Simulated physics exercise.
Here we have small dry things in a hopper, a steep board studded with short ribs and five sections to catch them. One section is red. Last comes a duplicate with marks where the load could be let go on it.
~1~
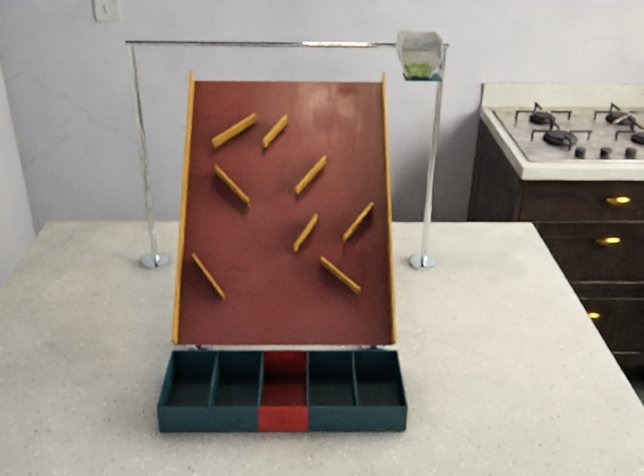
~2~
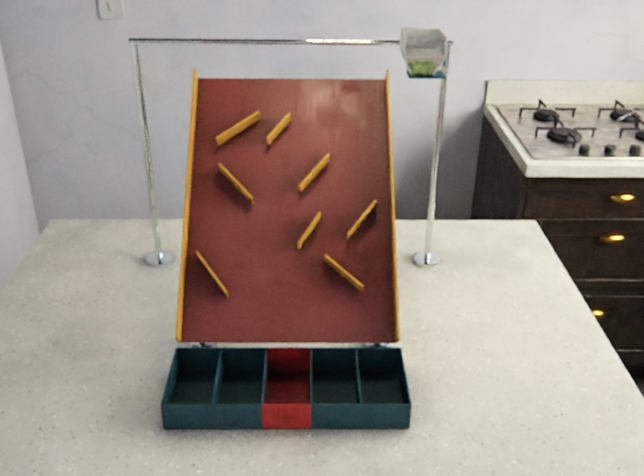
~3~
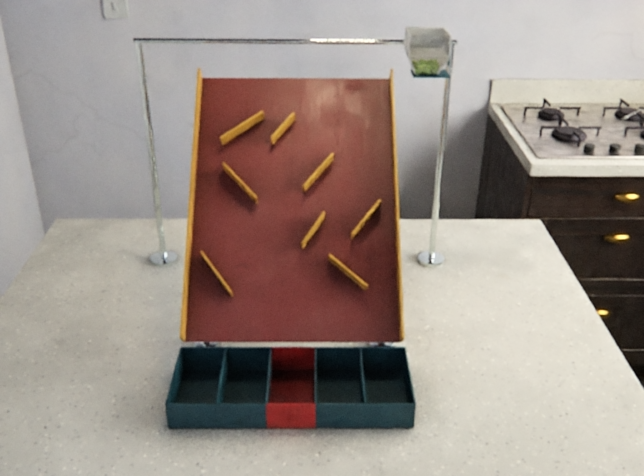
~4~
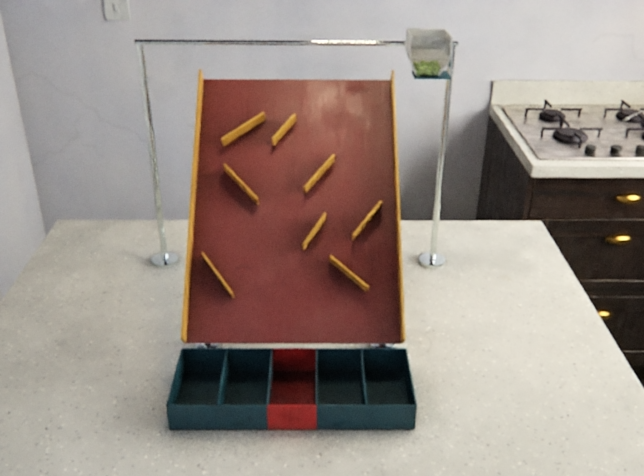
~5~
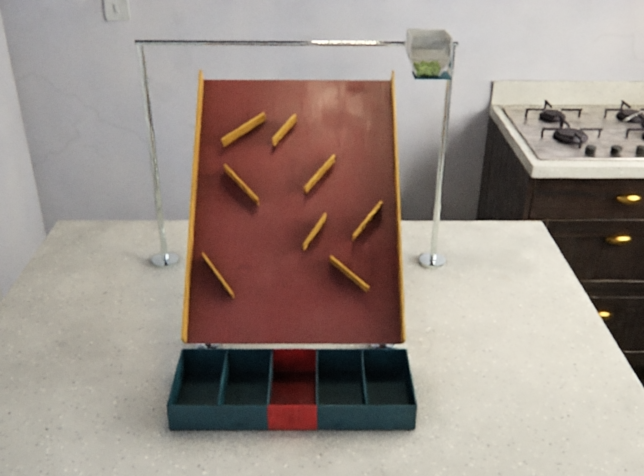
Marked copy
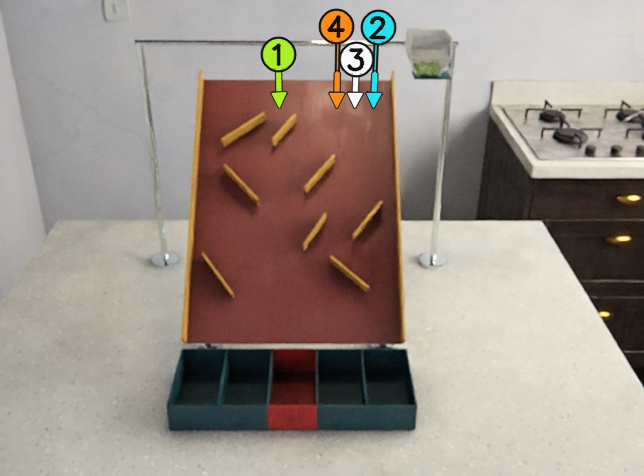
A steep reddish-brown board with yellow edges and slanted yellow ribs stands on a pale speckled counter, seen from the front and slightly above, with a stove over dark drawers behind at right. A clear hopper holding small green things hangs at the right of a metal frame, above a dark teal tray of five sections, the middle one red. The camera shifts very slightly, and nothing else visibly moves.
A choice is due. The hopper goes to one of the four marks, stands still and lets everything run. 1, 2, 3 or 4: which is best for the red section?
The answer is mark 1.
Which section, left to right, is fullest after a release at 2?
The fifth.
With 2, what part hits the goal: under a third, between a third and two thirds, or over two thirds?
It is under a third.
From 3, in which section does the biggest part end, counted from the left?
It is the fifth one.
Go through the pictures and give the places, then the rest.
In the first frame, hopper near (417, 72), dried peas, door shut.
In the second frame, ribs (216, 138) to (259, 111), (267, 138) to (290, 112), (219, 163) to (252, 198).
In the third frame, ribs (303, 186) to (333, 153), (302, 244) to (325, 211), (352, 233) to (381, 199).
In the fourth frame, ribs (202, 252) to (232, 293), (330, 255) to (368, 287).
In the fifth frame, red section near (292, 416), number 3 of 5 from the left.
On the marked copy, mark 1 meets the board at (279, 101); mark 2 meets the board at (373, 102); mark 3 meets the board at (355, 102); mark 4 meets the board at (336, 102).
If 1 is chosen, the bulk in the red section, close to a quarter in other sections.
If 2 is chosen, a small share in the red section, the bulk in other sections, only a few outside the box.
If 3 is chosen, a small share in the red section, the bulk in other sections, a small share outside the box.
If 4 is chosen, close to a quarter in the red section, the bulk in other sections.
